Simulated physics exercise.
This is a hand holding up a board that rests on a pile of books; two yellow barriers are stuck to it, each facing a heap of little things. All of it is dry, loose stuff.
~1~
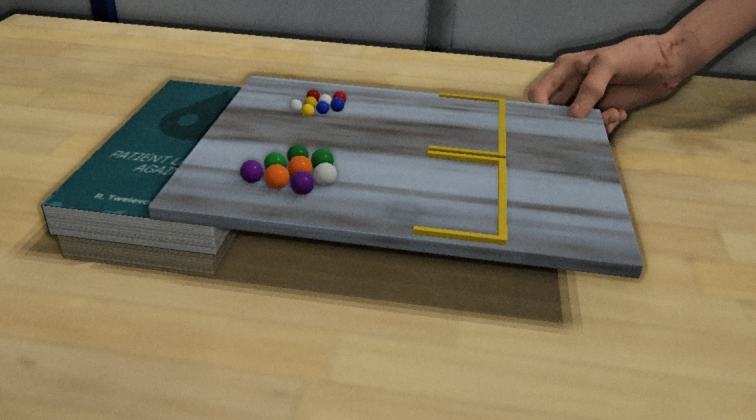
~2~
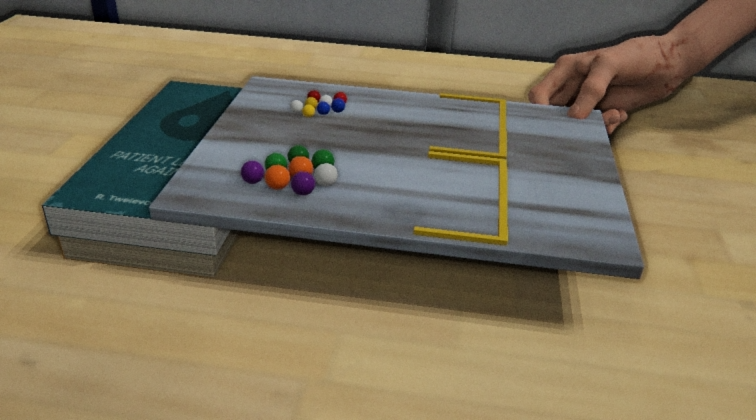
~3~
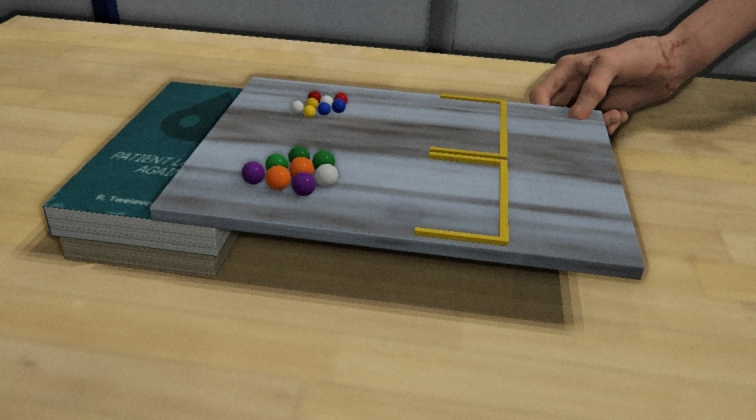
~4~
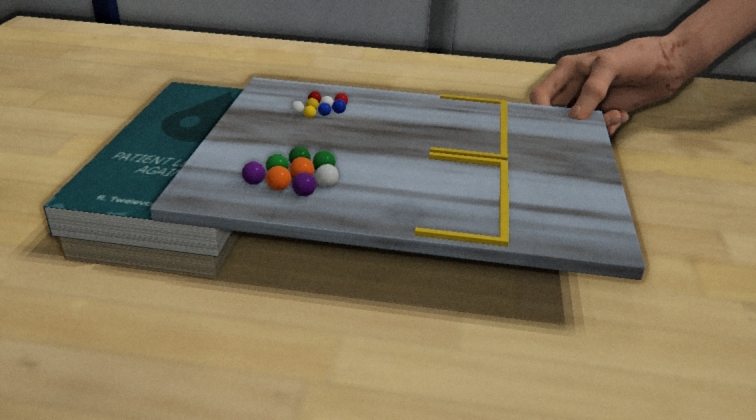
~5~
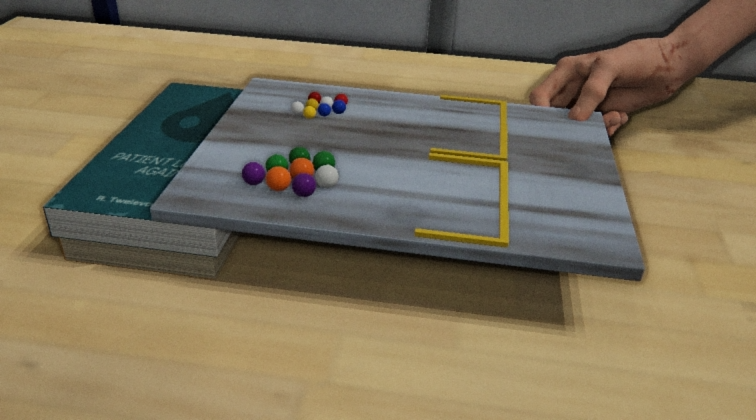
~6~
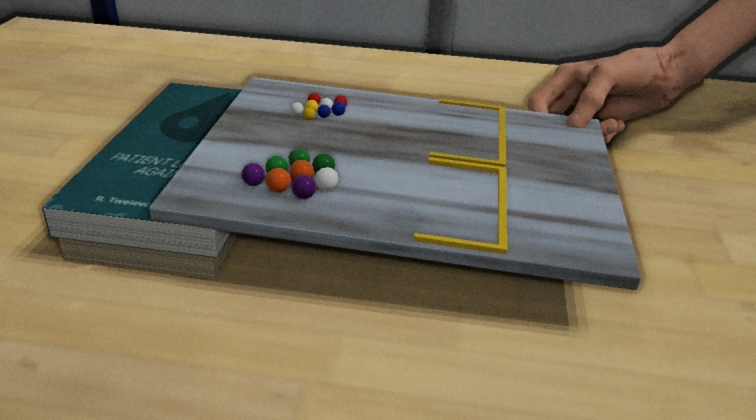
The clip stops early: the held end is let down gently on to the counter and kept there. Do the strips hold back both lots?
Front batch: Not stopped; back batch: Not stopped.
Then, 0.34 s past the last view, board sloping at 8°; front batch on its way down; back batch on its way down.
Then, 0.64 s past the last view, board resting at 10°; front batch on its way down; back batch on its way down.
Then, 0.89 s past the last view, board resting at 10°; front batch about two thirds past its bar; back batch all past its bar.
Finally, board resting at 10°; front batch about two thirds past its bar; back batch all past its bar.
